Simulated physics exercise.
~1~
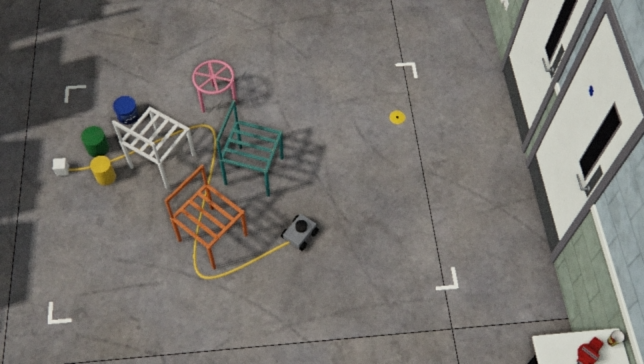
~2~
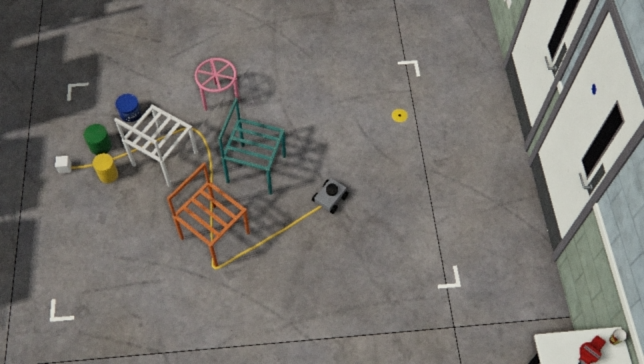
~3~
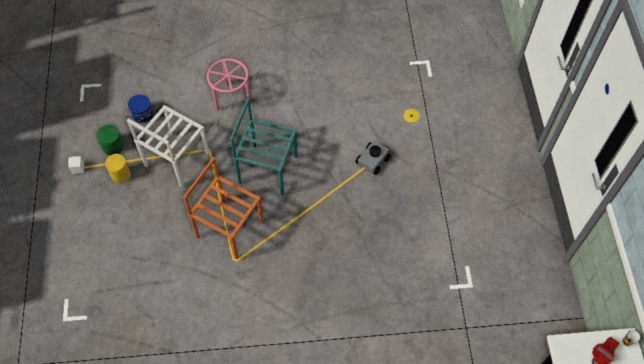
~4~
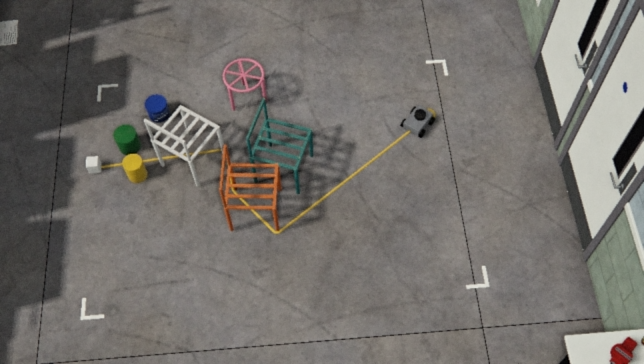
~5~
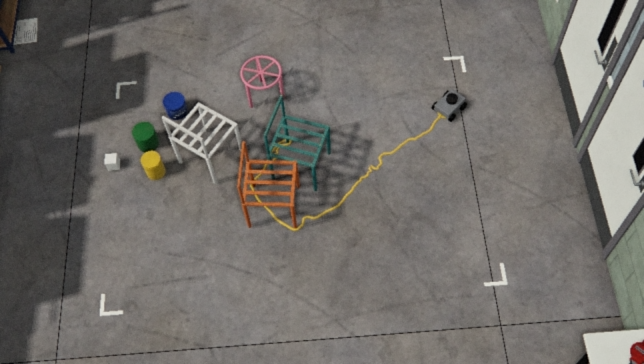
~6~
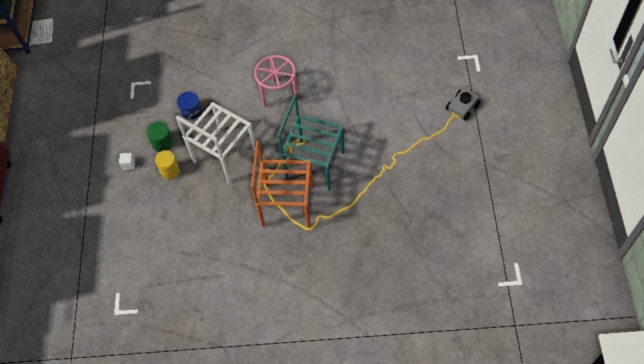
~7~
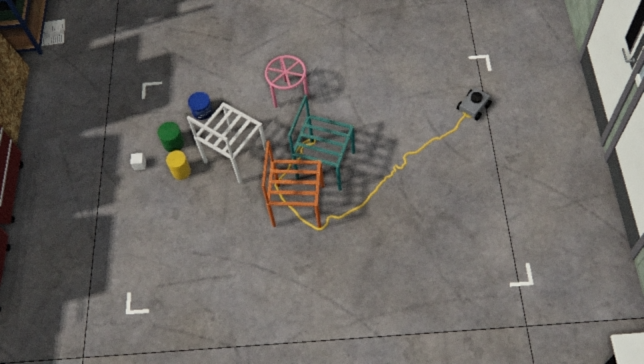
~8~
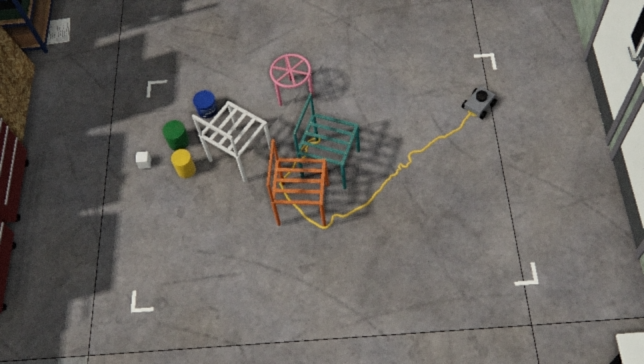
The video shows a small cart towing a yellow lead up and right across a workshop floor toward a yellow mark, the tightening lead shifting an orange chair before its plugged end pulls free, leaving the cart stopped with the lead slack behind it.
